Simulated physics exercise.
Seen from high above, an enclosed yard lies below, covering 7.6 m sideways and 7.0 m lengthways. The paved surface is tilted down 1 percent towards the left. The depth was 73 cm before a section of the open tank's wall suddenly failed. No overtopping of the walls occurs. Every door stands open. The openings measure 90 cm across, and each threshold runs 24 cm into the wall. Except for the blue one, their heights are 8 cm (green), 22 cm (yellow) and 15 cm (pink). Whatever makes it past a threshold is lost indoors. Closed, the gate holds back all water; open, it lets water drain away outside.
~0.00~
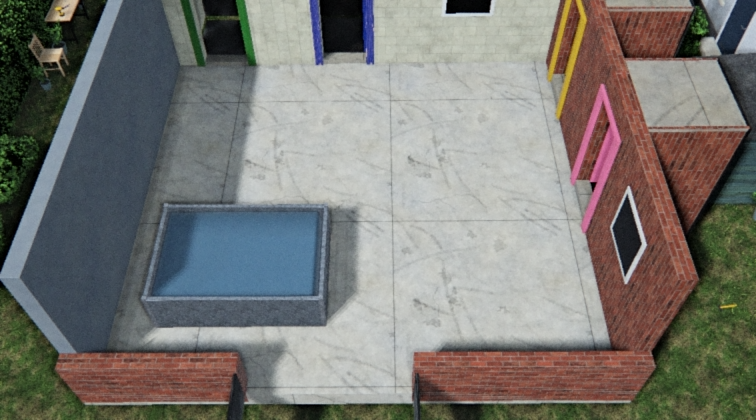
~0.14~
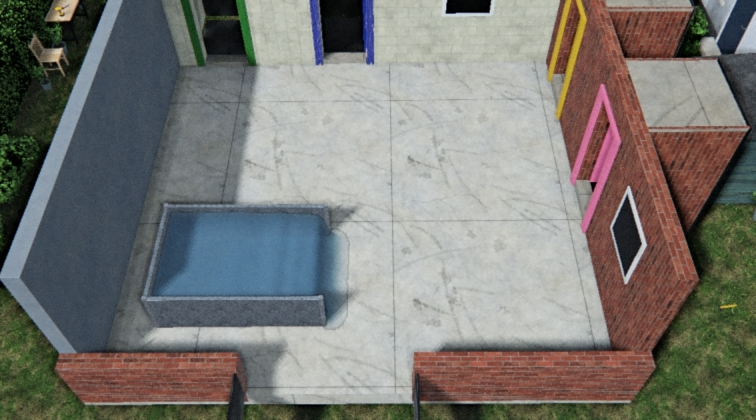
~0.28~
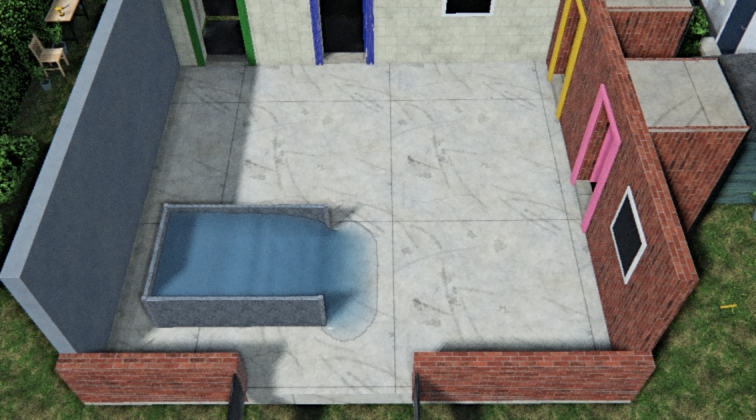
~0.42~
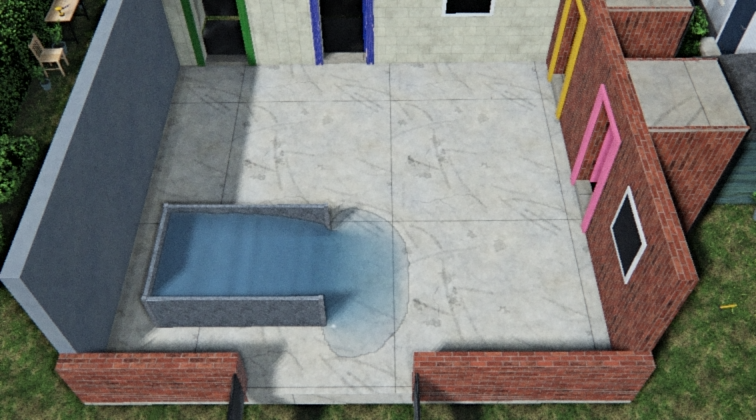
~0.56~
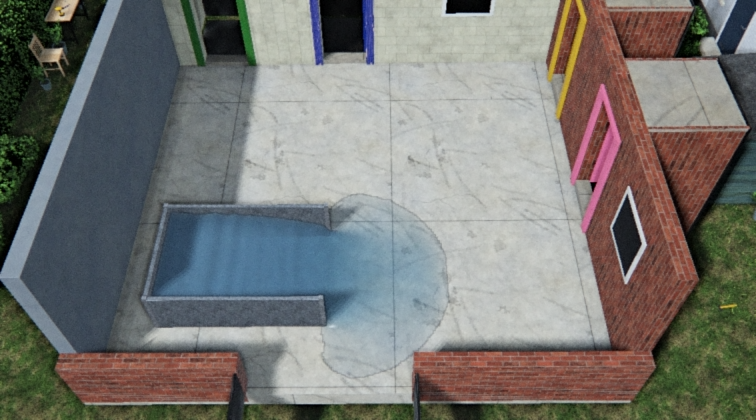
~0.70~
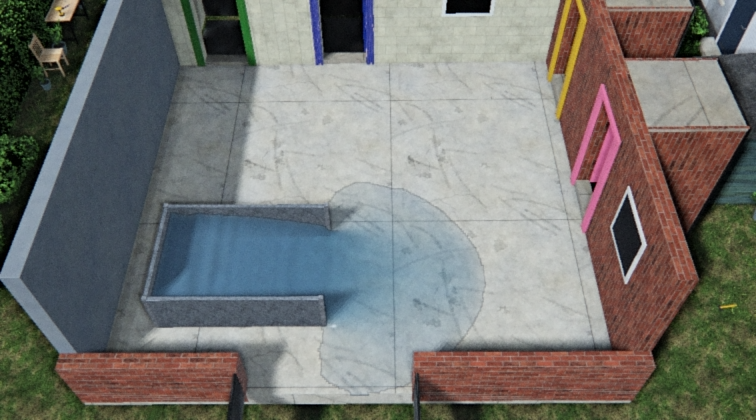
Water pours from the open right end of a grey rectangular tank and spreads across the pale paved yard in a widening rounded sheet, fanning toward the middle and the brick wall in front, while the coloured doorways stay dry.
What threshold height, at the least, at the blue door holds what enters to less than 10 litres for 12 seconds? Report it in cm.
A height of roughly 6.5 cm.
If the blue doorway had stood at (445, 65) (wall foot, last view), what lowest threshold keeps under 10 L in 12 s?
Minimum: Close to 12.0 cm.
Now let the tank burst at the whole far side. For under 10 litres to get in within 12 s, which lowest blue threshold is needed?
Then the minimum is about 22 cm.
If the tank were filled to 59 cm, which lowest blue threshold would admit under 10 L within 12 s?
5.5 cm.
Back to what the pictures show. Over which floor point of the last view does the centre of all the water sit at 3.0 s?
Roughly (440, 262).
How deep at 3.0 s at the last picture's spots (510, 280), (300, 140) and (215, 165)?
That's 6, 0 and 0 cm, in the order given.
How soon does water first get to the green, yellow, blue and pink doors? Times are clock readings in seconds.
The green door gets it at 6.5 s, the yellow door at 2.6 s, the blue door at 5.0 s and the pink door at 1.5 s.
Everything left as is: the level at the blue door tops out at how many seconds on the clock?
Roughly 7.5 s.
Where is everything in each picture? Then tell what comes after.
Still water, 73 cm deep, in the open tank at (240, 253); the blue door at (343, 24) is dry, in the first picture.
The front is at (339, 320), 0.2 m from the gap at (324, 270); 0.3 m2 of floor is wet, 73 cm left at the back, in the second picture.
Water pours out at (324, 271) and has run 0.7 m, to (370, 316); about 12 cm deep outside, 73 cm at the back, in the third picture.
Water pours out at (324, 272) and has run 1.3 m, to (404, 299); about 10 cm deep outside, 73 cm at the back, in the fourth picture.
Water pours out at (324, 272) and has run 1.9 m, to (442, 302); about 7 cm deep outside, 73 cm at the back, in the fifth picture.
The front is at (479, 289), 2.5 m from the gap at (324, 272); 6.6 m2 of floor is wet, 68 cm left at the back; the blue door at (343, 24), 5.3 m from the gap, is still 3.5 m from the nearest water, in the sixth picture.
After 1.4 s water covers 30 % of the floor, deepest (30 cm) near (336, 293); it has not reached the blue door.
After 3.0 s water covers 45 % of the floor, deepest (36 cm) near (550, 354); it has not reached the blue door.
After 12.0 s water covers 95 % of the floor, deepest (14 cm) near (102, 368); 5 cm at the blue door, 0 litres in over its 10 cm threshold.
At the blue door as built, the water arrived by 5.1 s and peaked near 10 cm at 7.4 s.
Run again over the same 12 s with other heights there, 19 litres in over 5.5 cm, 6 litres over 7.5 cm. The limit of 10 litres is kept from about 6.5 cm up.
